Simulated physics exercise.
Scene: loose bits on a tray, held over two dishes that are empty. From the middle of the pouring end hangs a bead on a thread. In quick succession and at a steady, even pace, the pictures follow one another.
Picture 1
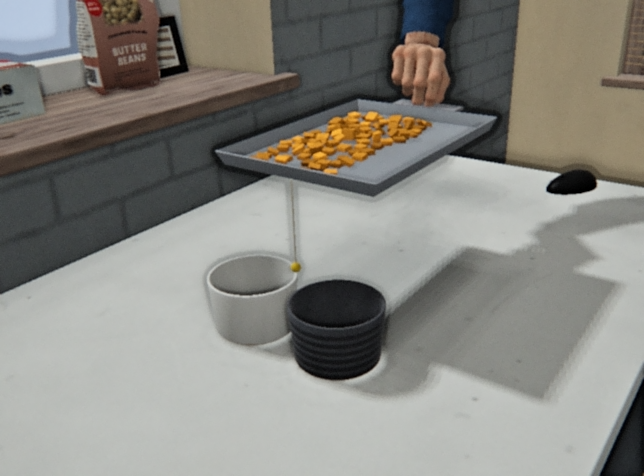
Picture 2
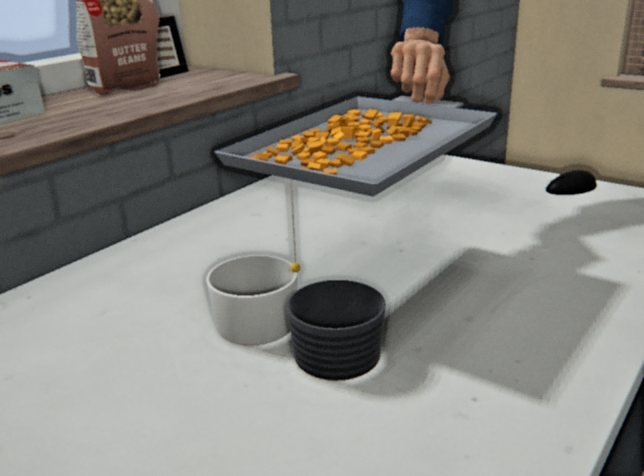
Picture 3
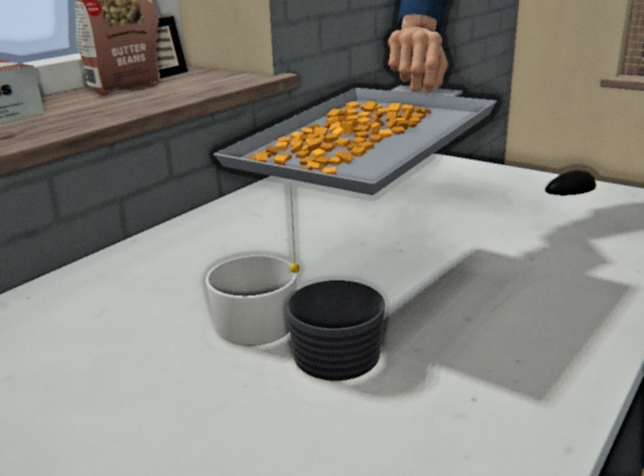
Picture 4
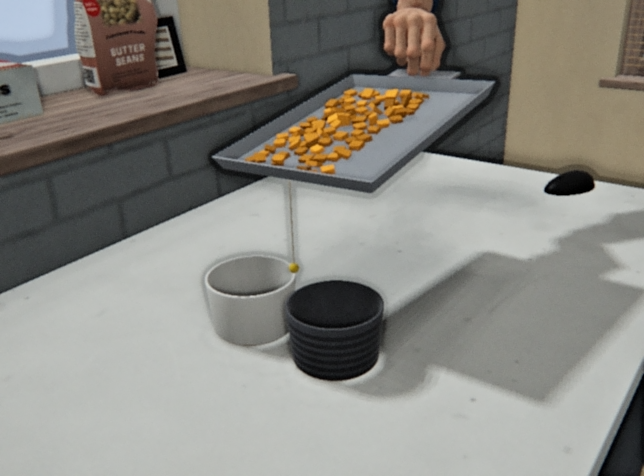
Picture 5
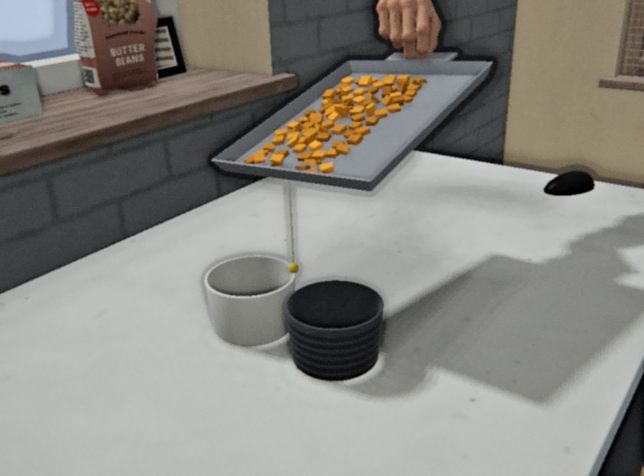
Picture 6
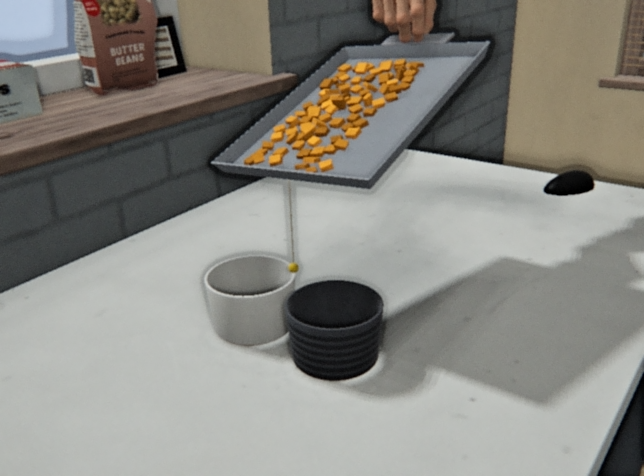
A tray of small orange crackers, held by a hand at its far end, stayed nearly still above a white dish and a black one, then tilted steadily as the hand raised that end.
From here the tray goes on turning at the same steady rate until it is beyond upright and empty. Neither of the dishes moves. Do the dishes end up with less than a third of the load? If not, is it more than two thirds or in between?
No, in between.
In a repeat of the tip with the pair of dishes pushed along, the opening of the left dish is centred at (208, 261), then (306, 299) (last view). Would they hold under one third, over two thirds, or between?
Case one, over two thirds; case two, under a third.
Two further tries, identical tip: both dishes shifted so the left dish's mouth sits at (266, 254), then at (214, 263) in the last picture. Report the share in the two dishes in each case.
It would be roughly 0 per cent, followed by roughly 80 per cent.
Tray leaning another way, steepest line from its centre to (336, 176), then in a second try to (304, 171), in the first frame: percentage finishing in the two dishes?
So it's 60 percent with the first slope and 60 percent with the other.
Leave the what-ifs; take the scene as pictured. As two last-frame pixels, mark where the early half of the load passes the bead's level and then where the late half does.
At (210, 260) for the first part, then at (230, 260) for the others.
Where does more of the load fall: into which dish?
More ends up in the one on the left.
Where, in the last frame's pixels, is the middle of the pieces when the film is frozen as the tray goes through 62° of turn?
(250, 159).
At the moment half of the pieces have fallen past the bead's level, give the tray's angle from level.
At roughly 85°.
Just after the last frame, tray tipped steeply; the larger part on the tray; about a tenth in the air.
A moment on, tray tipped right over; just a few on the tray; roughly half in the left dish; roughly a third outside both; about a tenth in the air.
Further on, tray tipped past a quarter turn; roughly half in the left dish; roughly half outside both.
When it is over, tray tipped past a quarter turn; not one in the right dish; roughly half in the left dish; roughly half outside both.
